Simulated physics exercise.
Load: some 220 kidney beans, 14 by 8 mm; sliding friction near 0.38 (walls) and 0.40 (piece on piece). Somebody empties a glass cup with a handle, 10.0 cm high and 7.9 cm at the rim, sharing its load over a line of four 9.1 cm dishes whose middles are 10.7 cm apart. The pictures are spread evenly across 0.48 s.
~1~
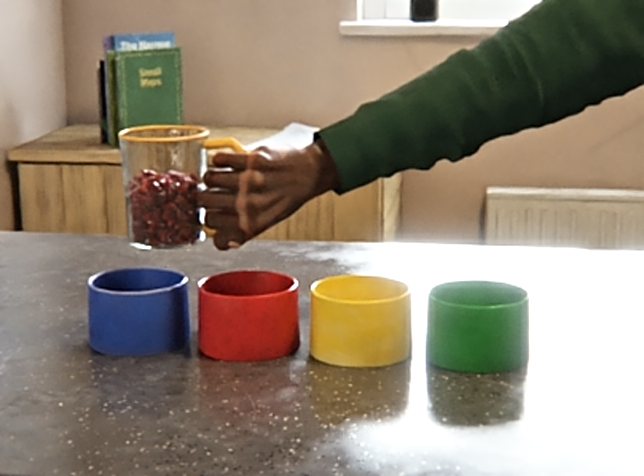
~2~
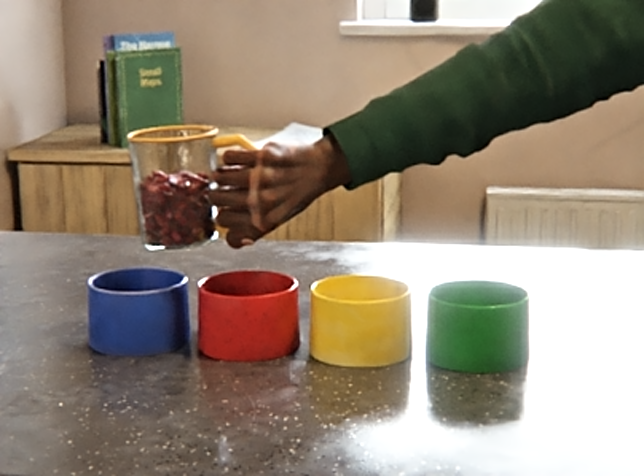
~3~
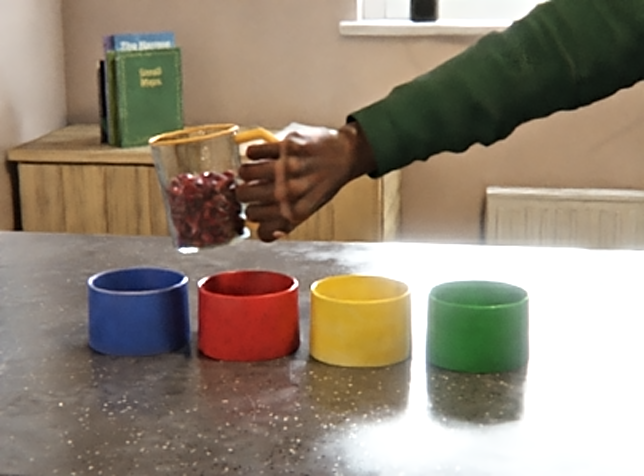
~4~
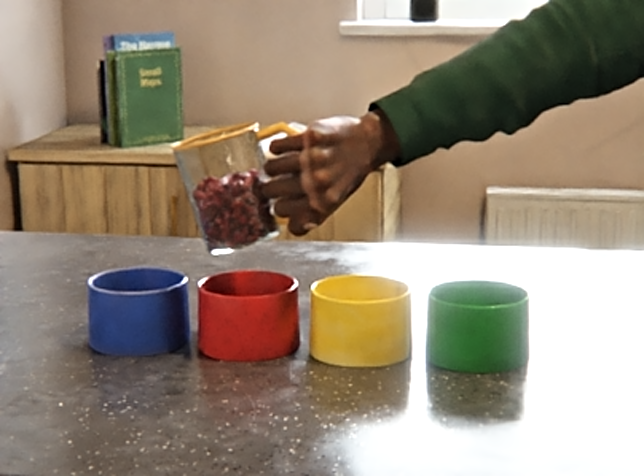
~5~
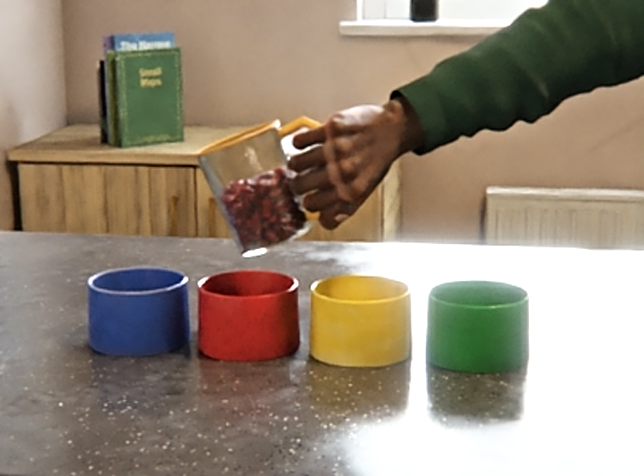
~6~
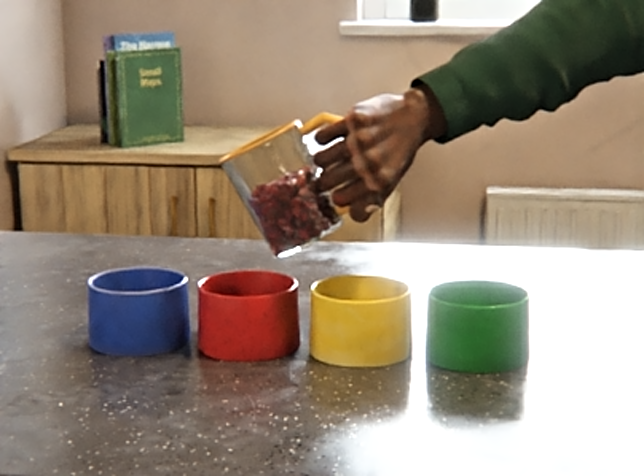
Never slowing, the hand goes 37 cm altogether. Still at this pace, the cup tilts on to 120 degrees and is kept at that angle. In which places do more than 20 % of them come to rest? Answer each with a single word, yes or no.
Red no, blue no, green yes, yellow no, counter no.
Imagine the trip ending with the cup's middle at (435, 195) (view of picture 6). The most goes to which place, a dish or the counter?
That'd be yellow, it takes the most.
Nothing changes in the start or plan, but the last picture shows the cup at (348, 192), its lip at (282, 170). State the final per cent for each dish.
Dish by dish: Red 0 per cent, blue 0 per cent, green 100 per cent, yellow 0 per cent.
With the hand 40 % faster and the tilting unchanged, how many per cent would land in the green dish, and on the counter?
Green: 100; counter: 0.
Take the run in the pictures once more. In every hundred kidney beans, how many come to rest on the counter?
Roughly 0 in a hundred.
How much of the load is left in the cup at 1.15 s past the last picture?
Close to 100 % of the load.
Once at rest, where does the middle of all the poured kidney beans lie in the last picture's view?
After settling, the middle sits near (481, 327).
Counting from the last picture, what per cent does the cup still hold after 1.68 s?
Some 15 %.
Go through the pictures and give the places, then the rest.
Cup at (166, 187), tilt 0 degrees, lip at (122, 133), moved 0.0 cm; middle of the pieces at (166, 211); blue dish at (138, 280); red dish at (248, 284); yellow dish at (361, 289); green dish at (478, 293), in the first frame.
Cup at (176, 187), tilt 2 degrees, lip at (131, 135), moved 1.0 cm; middle of the pieces at (178, 212), in the second frame.
Cup at (203, 188), tilt 9 degrees, lip at (152, 140), moved 3.6 cm; middle of the pieces at (206, 212), in the third frame.
Cup at (230, 189), tilt 15 degrees, lip at (175, 146), moved 6.1 cm; middle of the pieces at (236, 212), in the fourth frame.
Cup at (257, 189), tilt 21 degrees, lip at (198, 153), moved 8.7 cm; middle of the pieces at (265, 212), in the fifth frame.
Cup at (284, 190), tilt 27 degrees, lip at (222, 160), moved 11.3 cm; middle of the pieces at (295, 212); blue dish at (138, 280); red dish at (248, 284); yellow dish at (361, 289); green dish at (478, 293), in the sixth frame.
Then, 0.69 s after the last picture, tilt 70 degrees; cup holds 100 %.
Then, 1.15 s after the last picture, tilt 100 degrees; cup holds 100 %.
Then, 1.68 s after the last picture, tilt 120 degrees; cup holds 15 %, green 85 %.
In the end, red 0 %, blue 0 %, green 100 %, yellow 0 %, counter 0 %.
